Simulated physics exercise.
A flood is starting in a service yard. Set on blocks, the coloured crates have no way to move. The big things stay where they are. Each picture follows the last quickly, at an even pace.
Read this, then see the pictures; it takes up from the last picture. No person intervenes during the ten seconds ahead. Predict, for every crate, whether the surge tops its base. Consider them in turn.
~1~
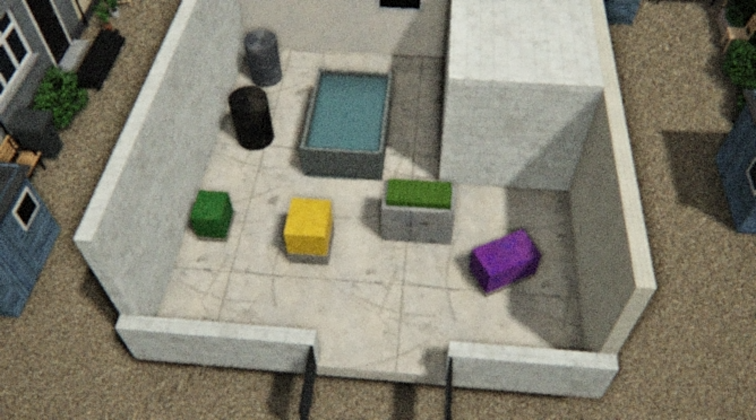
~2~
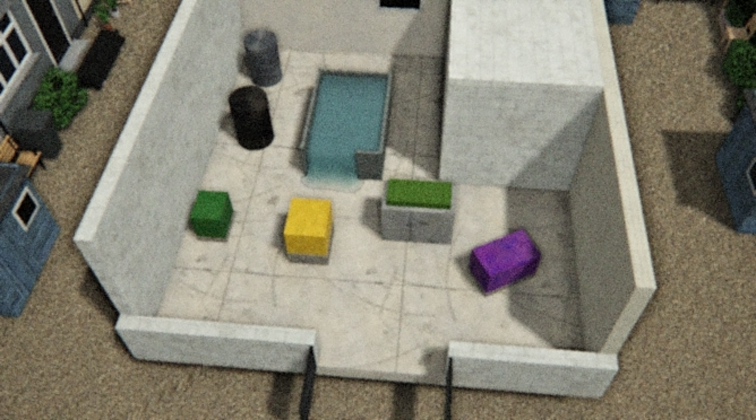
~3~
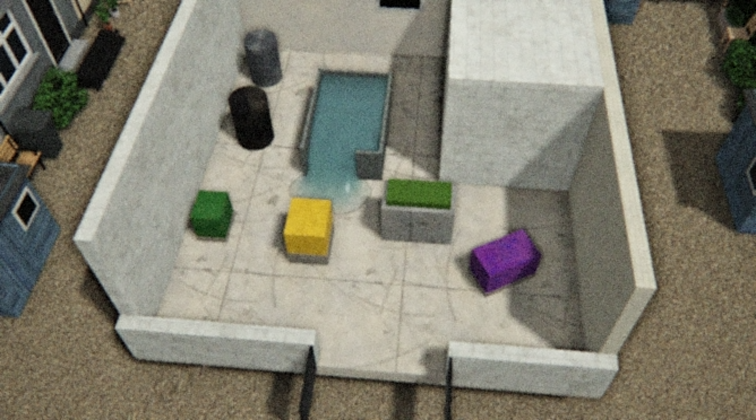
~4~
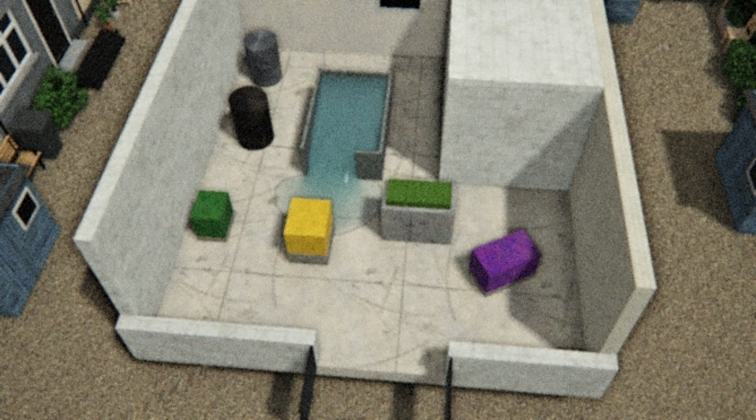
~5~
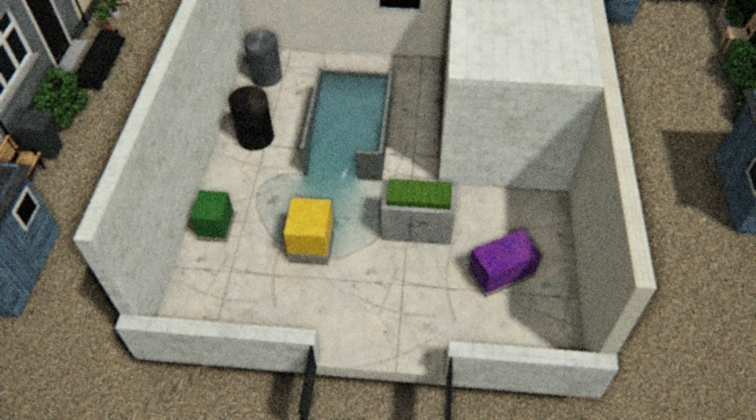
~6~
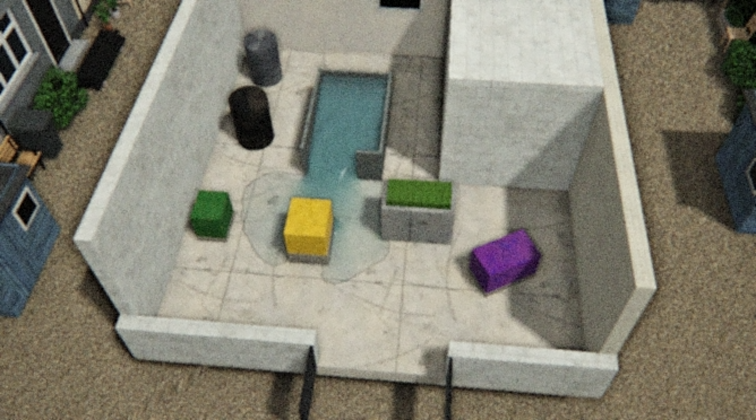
One by one: The yellow crate doesn't remain clear of the water all along; the green crate doesn't remain clear of the water all along; the purple crate remains clear of the water all along.
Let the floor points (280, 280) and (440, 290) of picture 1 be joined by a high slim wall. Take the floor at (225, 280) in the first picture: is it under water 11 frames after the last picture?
By then the spot is wetted.
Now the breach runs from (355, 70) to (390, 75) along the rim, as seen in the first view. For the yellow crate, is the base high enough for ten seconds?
I'd say the yellow crate is untouched.
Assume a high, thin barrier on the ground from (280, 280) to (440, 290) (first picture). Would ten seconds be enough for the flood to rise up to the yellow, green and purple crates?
Yellow is flooded; green is flooded; purple is flooded.
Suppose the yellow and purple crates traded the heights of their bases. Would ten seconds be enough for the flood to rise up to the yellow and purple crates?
After the swap, yellow is flooded while purple avoids the flood.
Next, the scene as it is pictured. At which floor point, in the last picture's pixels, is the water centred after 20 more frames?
I'd say near (316, 213).
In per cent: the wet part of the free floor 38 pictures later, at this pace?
Some 65 in a hundred.
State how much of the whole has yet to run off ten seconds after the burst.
The share not yet gone is roughly 78 percent.
A moment on, water covers 25 % of the floor; the yellow crate water round its plinth, the green crate water round its plinth, the purple crate not reached.
Next, water covers 40 % of the floor; the yellow crate water round its plinth, the green crate water round its plinth, the purple crate water round its plinth.
Then, water covers 50 % of the floor; the yellow crate water round its plinth, the green crate water round its plinth, the purple crate water round its plinth.
Later, water covers 65 % of the floor; the yellow crate water round its plinth, the green crate water round its plinth, the purple crate water round its plinth.
In the end, water covers 95 % of the floor; the yellow crate was topped, the green crate was topped, the purple crate stayed above the water.
